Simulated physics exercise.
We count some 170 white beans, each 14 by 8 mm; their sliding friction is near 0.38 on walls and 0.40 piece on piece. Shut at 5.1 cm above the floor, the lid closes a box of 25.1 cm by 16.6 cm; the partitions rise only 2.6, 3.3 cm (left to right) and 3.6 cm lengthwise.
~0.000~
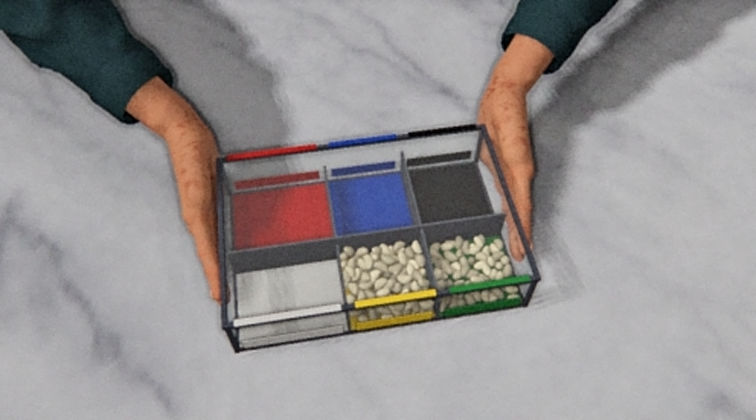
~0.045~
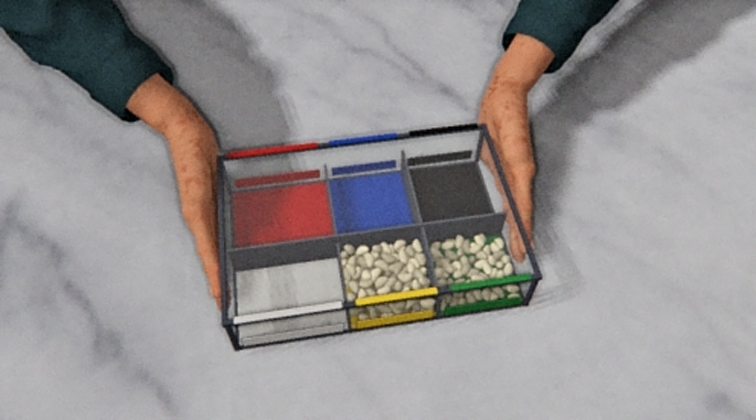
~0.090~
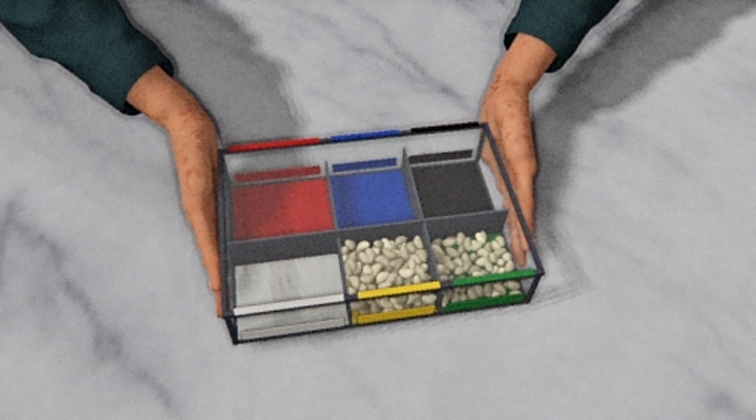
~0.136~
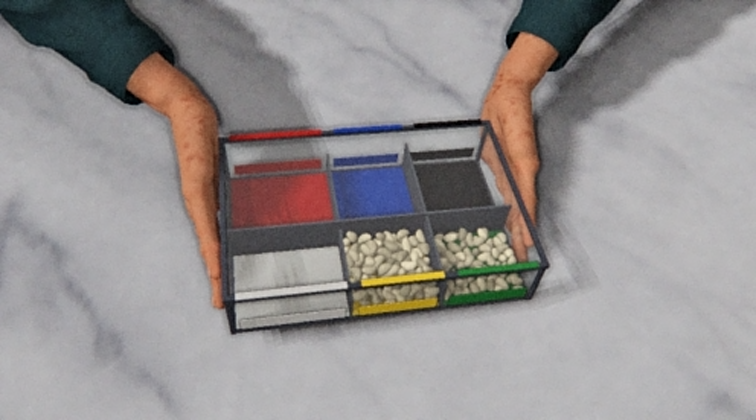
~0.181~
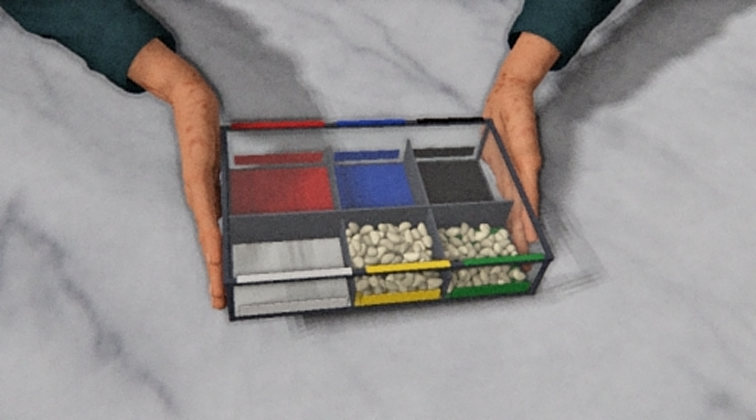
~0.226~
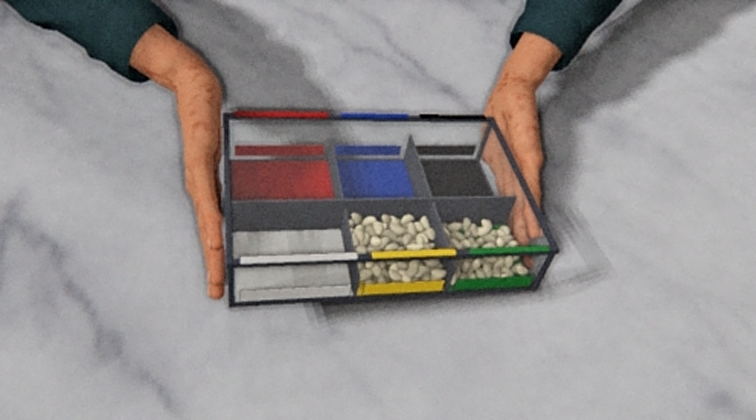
A clear, lidded box with six color-marked compartments, held between two hands above a marble surface, tilts slightly as its near side rises, while the white beans in the yellow and green front sections stay in their compartments.
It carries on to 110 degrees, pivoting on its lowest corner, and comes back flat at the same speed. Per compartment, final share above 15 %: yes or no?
Red no; blue no; green yes; yellow yes; white no; black yes.
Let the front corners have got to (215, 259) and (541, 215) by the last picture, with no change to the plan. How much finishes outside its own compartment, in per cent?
That gives some 50 per cent.
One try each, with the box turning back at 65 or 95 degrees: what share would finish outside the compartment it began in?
Close to 10 in a hundred first, and 25 in a hundred second.
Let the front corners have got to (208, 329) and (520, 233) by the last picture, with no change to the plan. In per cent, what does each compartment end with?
Each compartment ends with this per cent: Red 5, blue 0, green 5, yellow 5, white 80 and black 0.
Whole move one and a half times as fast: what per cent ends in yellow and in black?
Yellow 35 %, black 20 %.
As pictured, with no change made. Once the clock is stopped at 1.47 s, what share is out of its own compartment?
Reading: Close to 25 %.
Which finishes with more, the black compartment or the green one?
The green one.
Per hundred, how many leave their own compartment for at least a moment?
I'd say near 35 percent of them.
After 1.47 s, tilt 110 degrees; green 40 %, yellow 45 %, black 20 %.
After 2.29 s, tilt 51 degrees; green 45 %, yellow 35 %, black 25 %.
Then, at 3.13 s, tilt 0 degrees; green 45 %, yellow 30 %, black 25 %.
In the end, at 3.7 s, red 0 %, blue 0 %, green 45 %, yellow 30 %, white 0 %, black 25 %.
